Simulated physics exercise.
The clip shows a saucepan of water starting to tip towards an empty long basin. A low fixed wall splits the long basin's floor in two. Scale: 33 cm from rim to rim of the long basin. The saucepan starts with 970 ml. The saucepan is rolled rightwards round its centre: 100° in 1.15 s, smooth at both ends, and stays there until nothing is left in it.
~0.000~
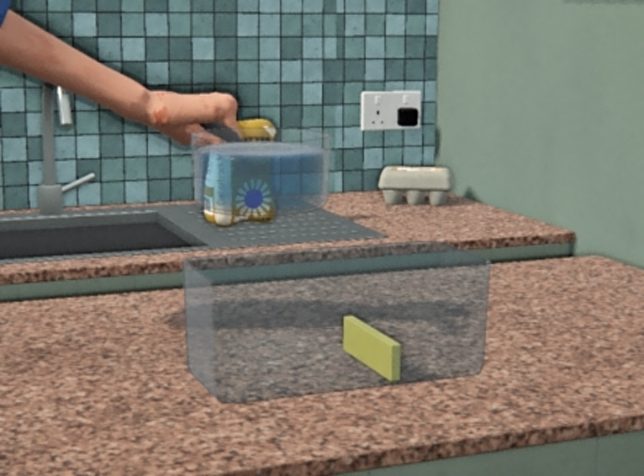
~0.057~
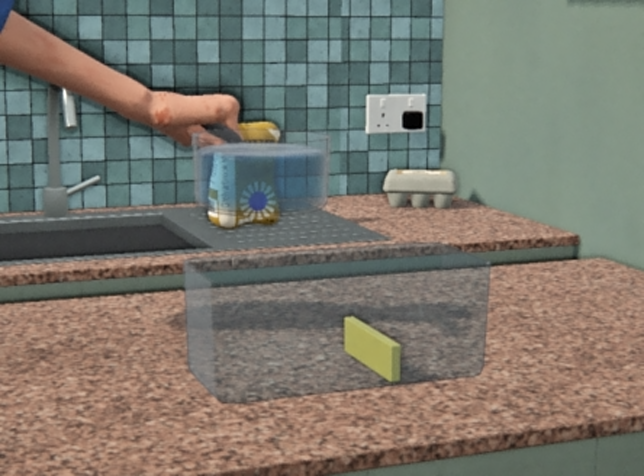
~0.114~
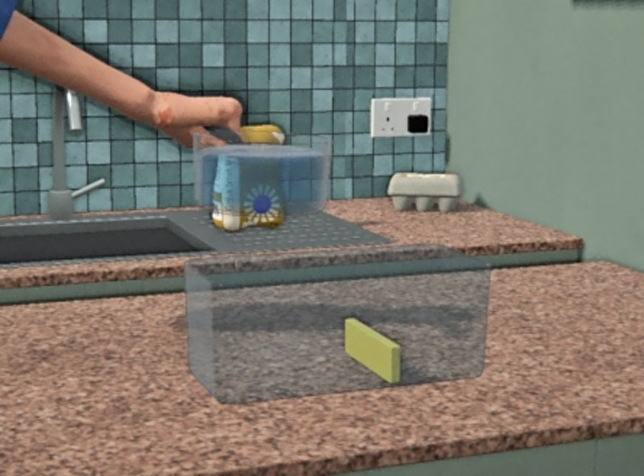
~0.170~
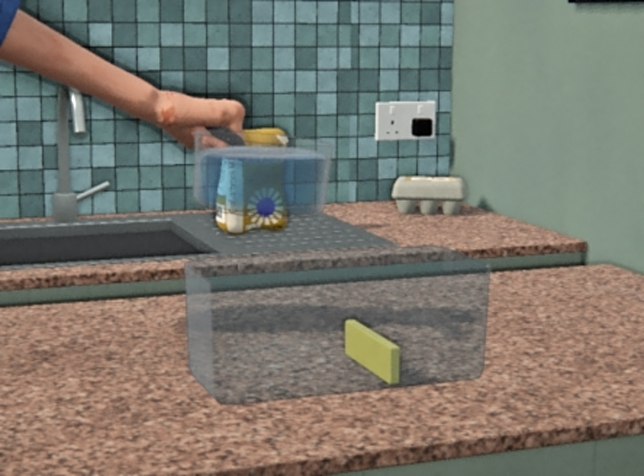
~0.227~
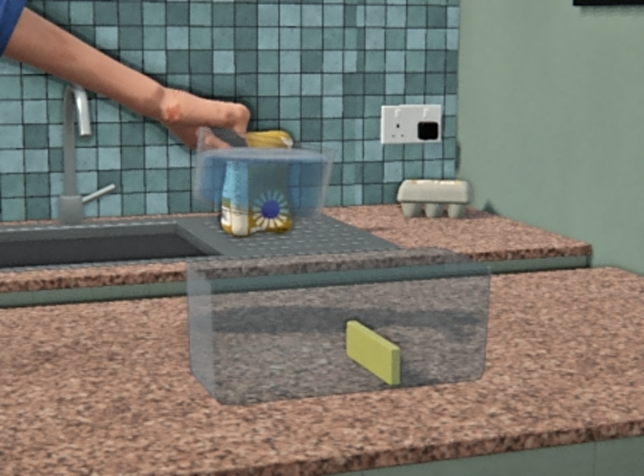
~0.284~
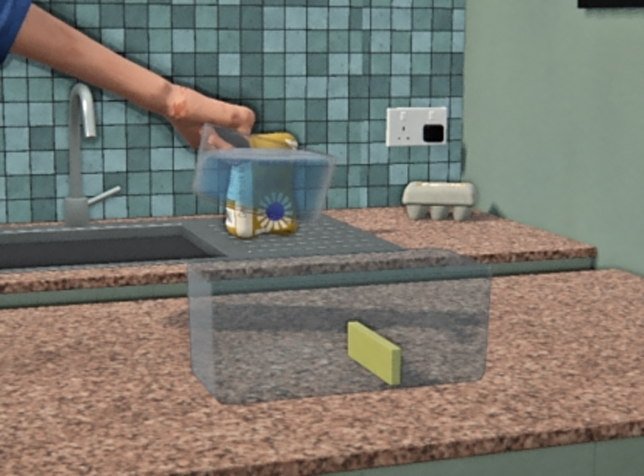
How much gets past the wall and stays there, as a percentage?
The far part has some 53 per cent.
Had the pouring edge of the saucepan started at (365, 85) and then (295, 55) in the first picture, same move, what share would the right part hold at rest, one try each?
In turn about 70 and 40 per cent.
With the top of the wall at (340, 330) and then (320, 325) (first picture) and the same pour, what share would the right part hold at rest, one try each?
First 80, then 95 per cent.
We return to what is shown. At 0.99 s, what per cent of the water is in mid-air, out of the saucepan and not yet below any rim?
Near 6 in a hundred.
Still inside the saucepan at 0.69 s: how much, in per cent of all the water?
About 58 per cent.
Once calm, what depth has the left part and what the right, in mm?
Left about 16 mm, right about 34 mm.
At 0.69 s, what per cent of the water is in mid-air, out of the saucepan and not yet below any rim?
Some 26 per cent.
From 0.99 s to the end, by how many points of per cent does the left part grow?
Near 20 in a hundred.
After 0.69 s the tilt is 66° and 57 per cent is still to pour, 4 is left of the wall and 13 right of it.
After 0.99 s the tilt is 96° and 13 per cent is still to pour, 26 is left of the wall and 55 right of it.
After 1.31 s the tilt is 100° and 1 per cent is still to pour, 44 is left of the wall and 54 right of it.
After 1.65 s the tilt is 100° and 0 per cent is still to pour, 46 is left of the wall and 53 right of it.
In the end 46 per cent lies left of the wall, 53 right of it and 0 outside.
